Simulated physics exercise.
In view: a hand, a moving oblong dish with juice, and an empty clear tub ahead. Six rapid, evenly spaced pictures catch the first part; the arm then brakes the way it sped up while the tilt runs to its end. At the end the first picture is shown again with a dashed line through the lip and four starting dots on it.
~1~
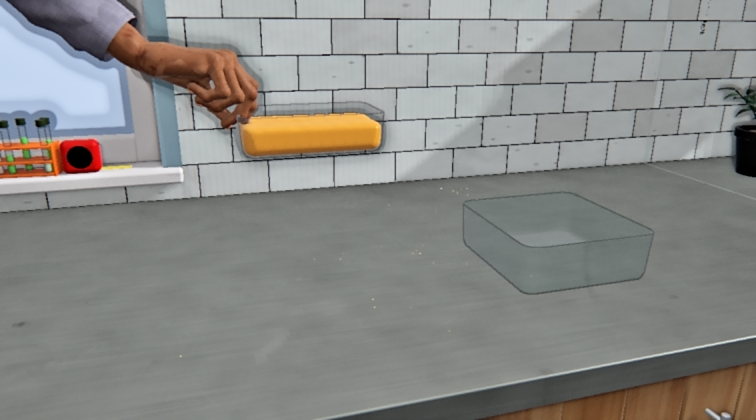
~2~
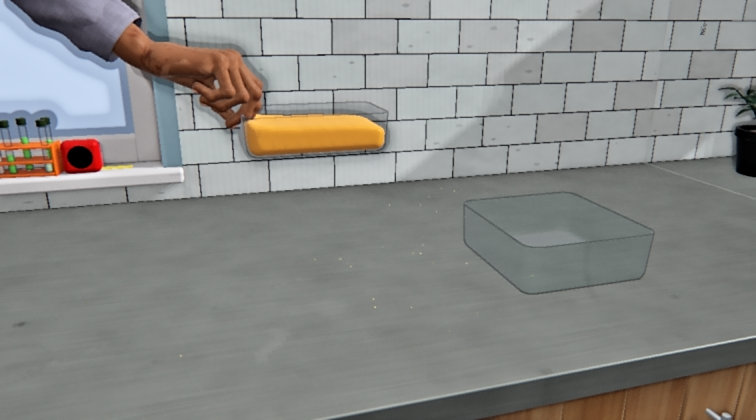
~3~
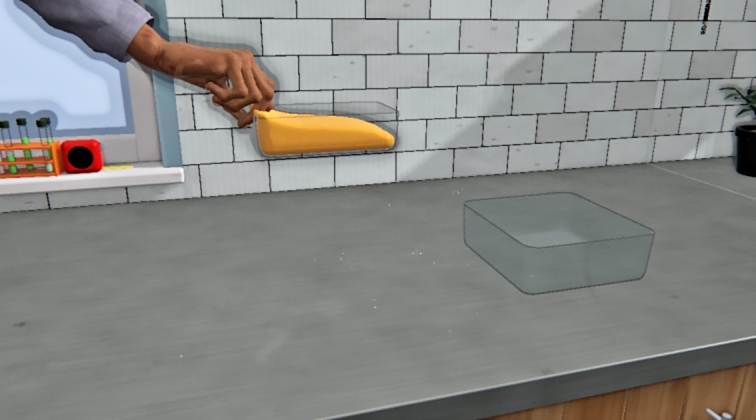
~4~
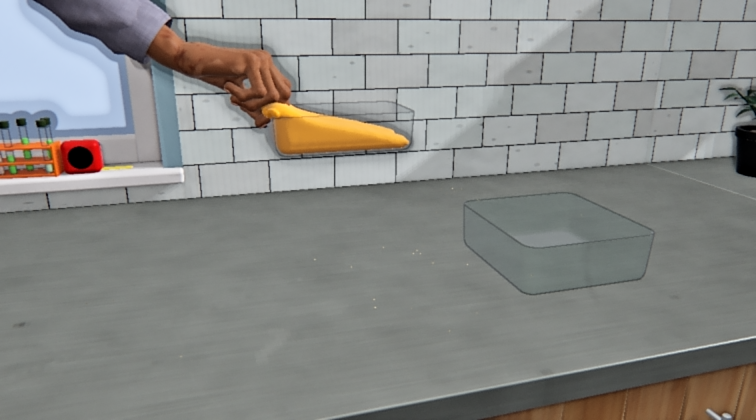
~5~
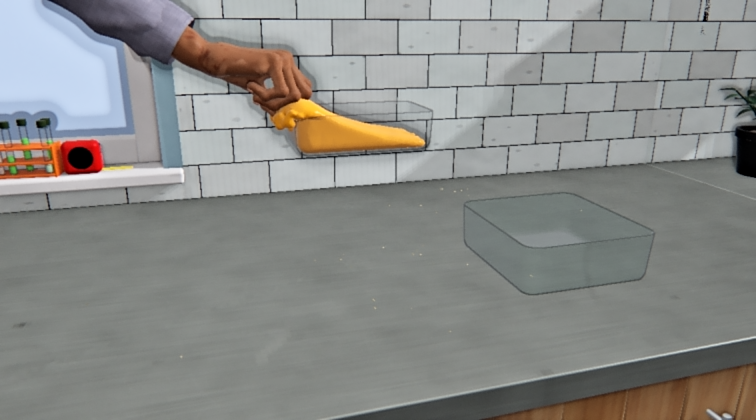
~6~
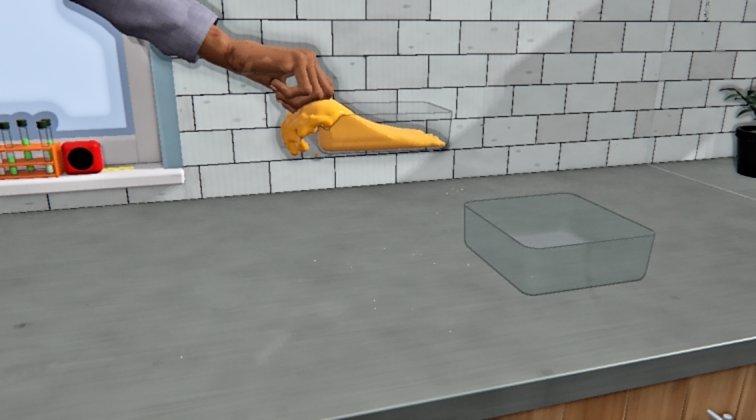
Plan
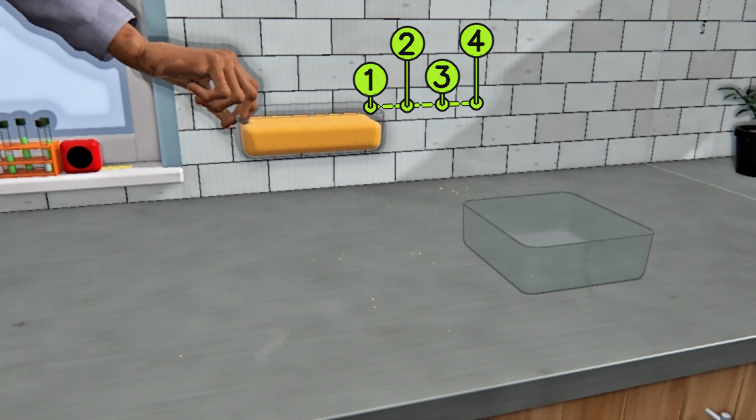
A clear oblong dish of orange juice, held by a hand, moved a short way right above a gray counter toward an empty clear tub, as the juice surged left and poured over the dish's left rim.
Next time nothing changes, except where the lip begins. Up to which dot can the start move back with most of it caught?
Spot 2 just does it.
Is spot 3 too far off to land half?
No, not at all.
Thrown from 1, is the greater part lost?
Yes, that goes wrong.
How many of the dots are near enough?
Three.
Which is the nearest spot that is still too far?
The answer is 1.
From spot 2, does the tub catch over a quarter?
Yes, clearly.
On the marked copy, 1 at (370, 107); 2 at (407, 105); 3 at (442, 104); 4 at (476, 102).
With 1, about 35 % lands in the tub, 62 % falls short and 4 % goes beside or beyond.
With 2, about 64 % lands in the tub, 30 % falls short and 7 % goes beside or beyond.
With 3, about 74 % lands in the tub, 17 % falls short and 9 % goes beside or beyond.
With 4, about 65 % lands in the tub, 14 % falls short and 21 % goes beside or beyond.
